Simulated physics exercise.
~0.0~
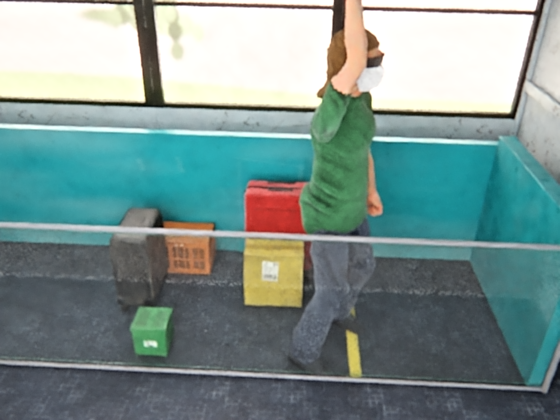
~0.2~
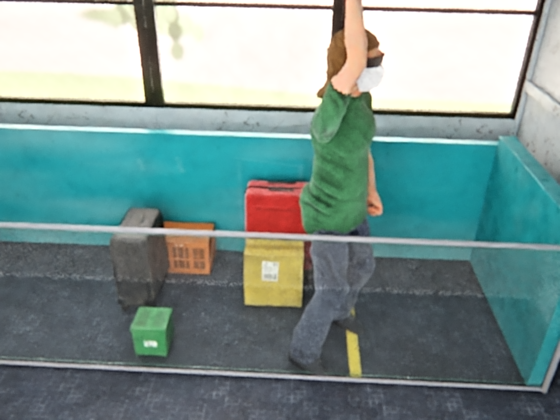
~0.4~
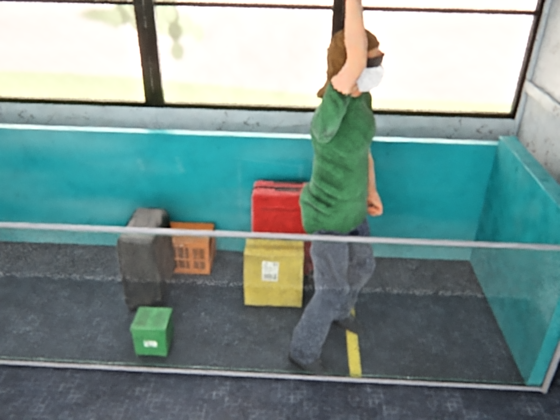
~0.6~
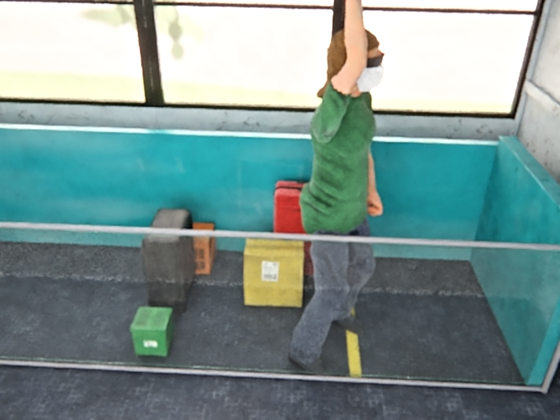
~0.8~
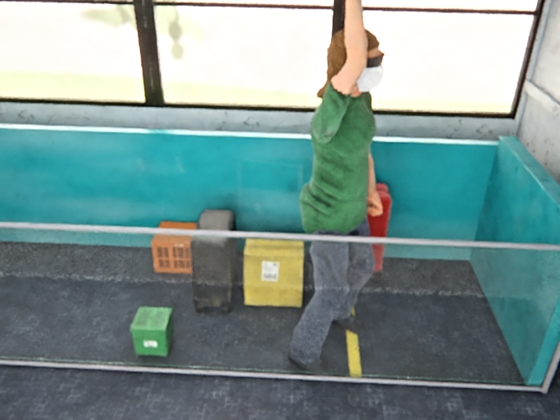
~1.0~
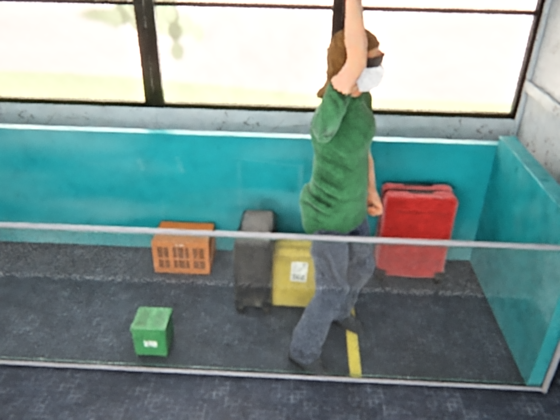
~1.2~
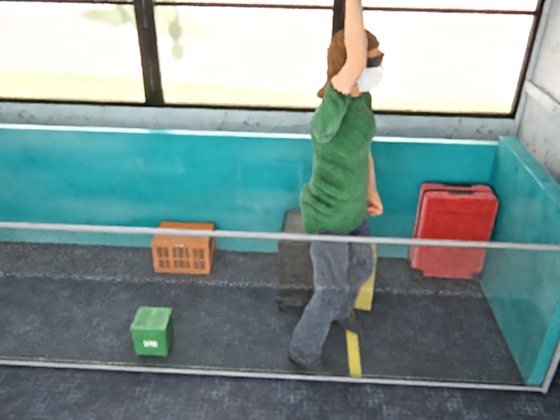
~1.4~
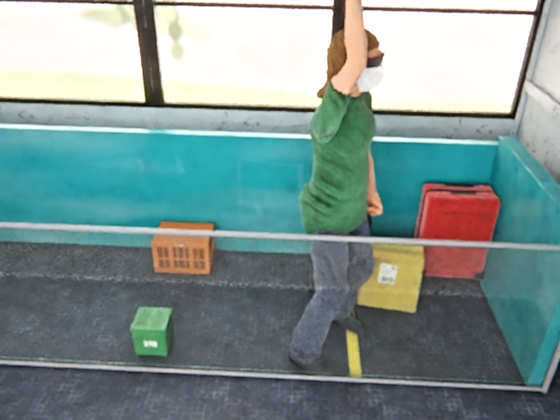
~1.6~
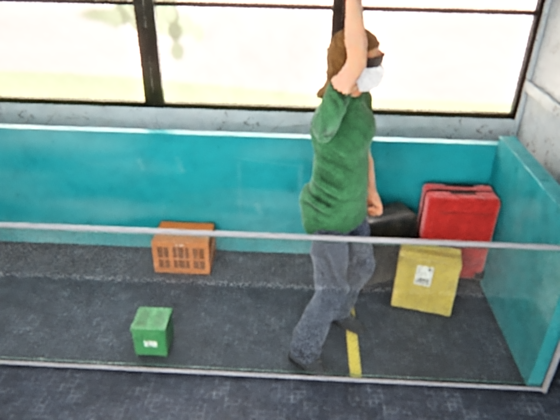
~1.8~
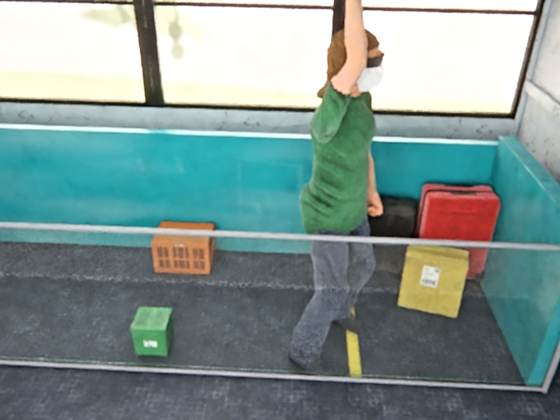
A red suitcase, a small black case and a yellow box slid right past a standing person in a green shirt, crossing the yellow floor line and ending up near the right wall, while an orange crate and green tub stayed left of it.
